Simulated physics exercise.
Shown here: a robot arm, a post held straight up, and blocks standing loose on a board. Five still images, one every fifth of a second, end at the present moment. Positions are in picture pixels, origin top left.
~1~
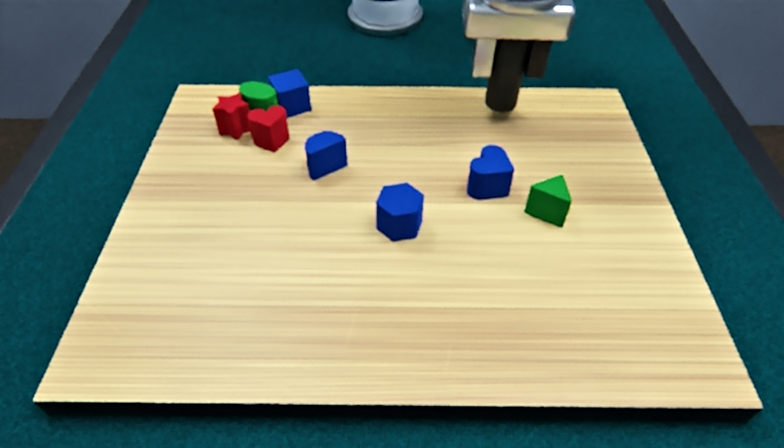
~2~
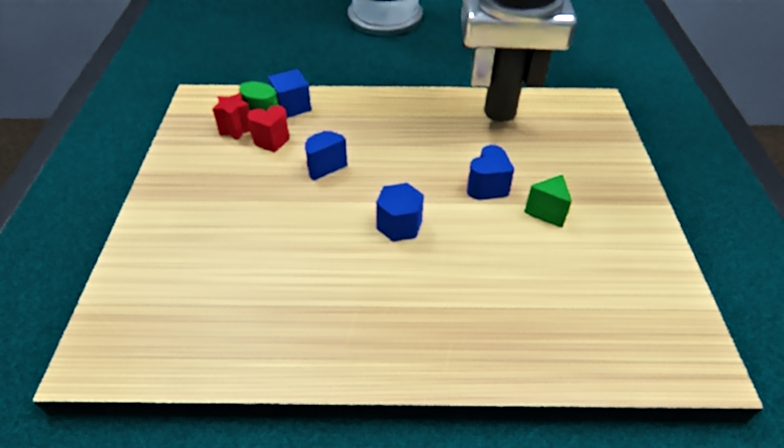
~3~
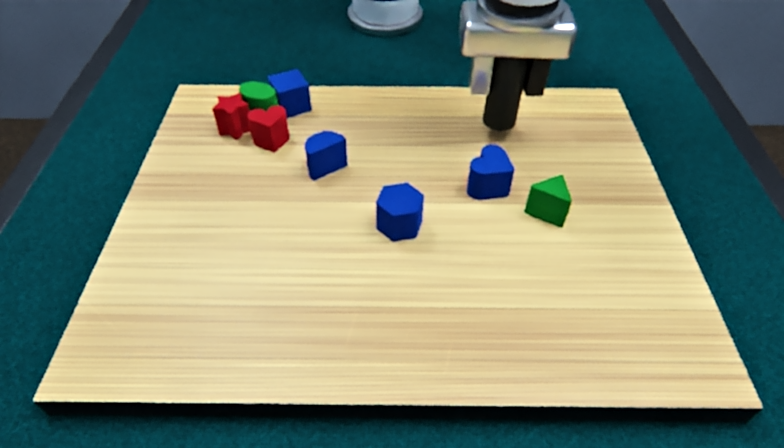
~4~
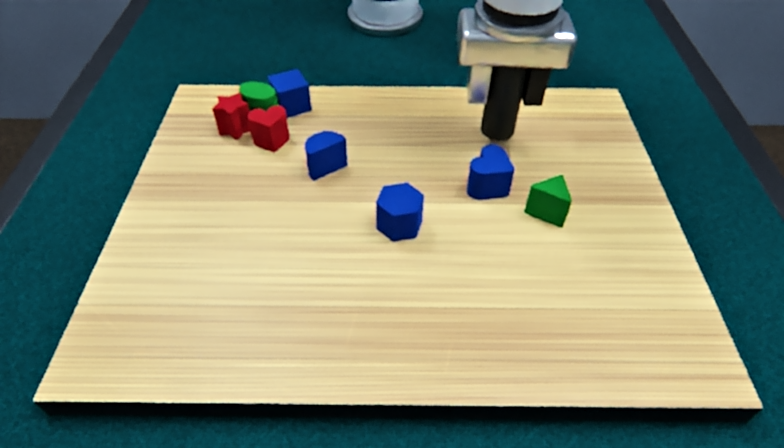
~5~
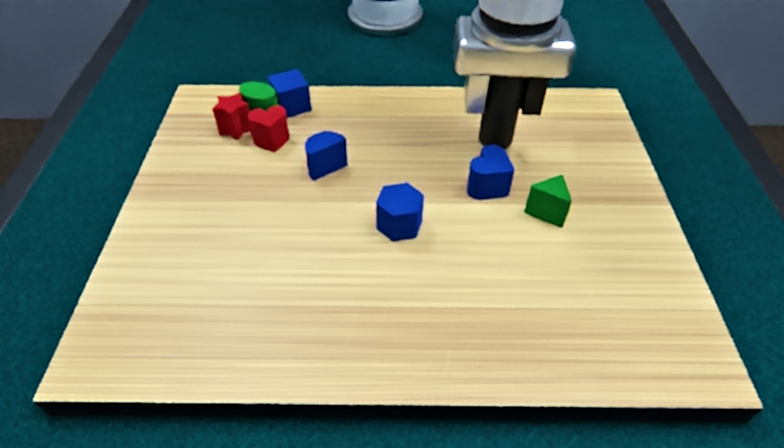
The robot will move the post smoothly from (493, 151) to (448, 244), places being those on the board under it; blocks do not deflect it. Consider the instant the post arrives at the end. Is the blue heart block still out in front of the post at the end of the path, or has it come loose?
The post no longer has it in front.
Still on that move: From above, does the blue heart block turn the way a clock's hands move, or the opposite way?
I'd predict that, seen from above, the blue heart block rotates counter-clockwise.
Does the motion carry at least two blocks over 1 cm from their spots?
No
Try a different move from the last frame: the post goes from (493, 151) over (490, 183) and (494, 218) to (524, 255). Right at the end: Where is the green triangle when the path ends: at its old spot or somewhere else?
It keeps its position.
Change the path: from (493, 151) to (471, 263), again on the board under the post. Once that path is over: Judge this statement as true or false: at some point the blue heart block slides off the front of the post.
That is false.
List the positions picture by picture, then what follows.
The first frame shows tip of the post at (501, 103), middles of tops, blue hexagon at (400, 198), blue heart block at (492, 160).
The second frame shows post at (500, 112), nothing pushed.
The third frame shows post at (499, 121), nothing pushed.
The fourth frame shows post at (497, 130), nothing pushed.
The fifth frame shows post at (495, 140), blue hexagon at (400, 198), blue heart block at (492, 160).
What follows on the original path. One third of the way, post at (482, 168); blue heart block at (489, 183), turned 15° anticlockwise.
Two thirds of the way, post at (467, 198); blue heart block at (491, 213), turned 55° anticlockwise.
At the end, post at (450, 232); blue hexagon unmoved; blue heart block at (491, 232), turned 125° anticlockwise.
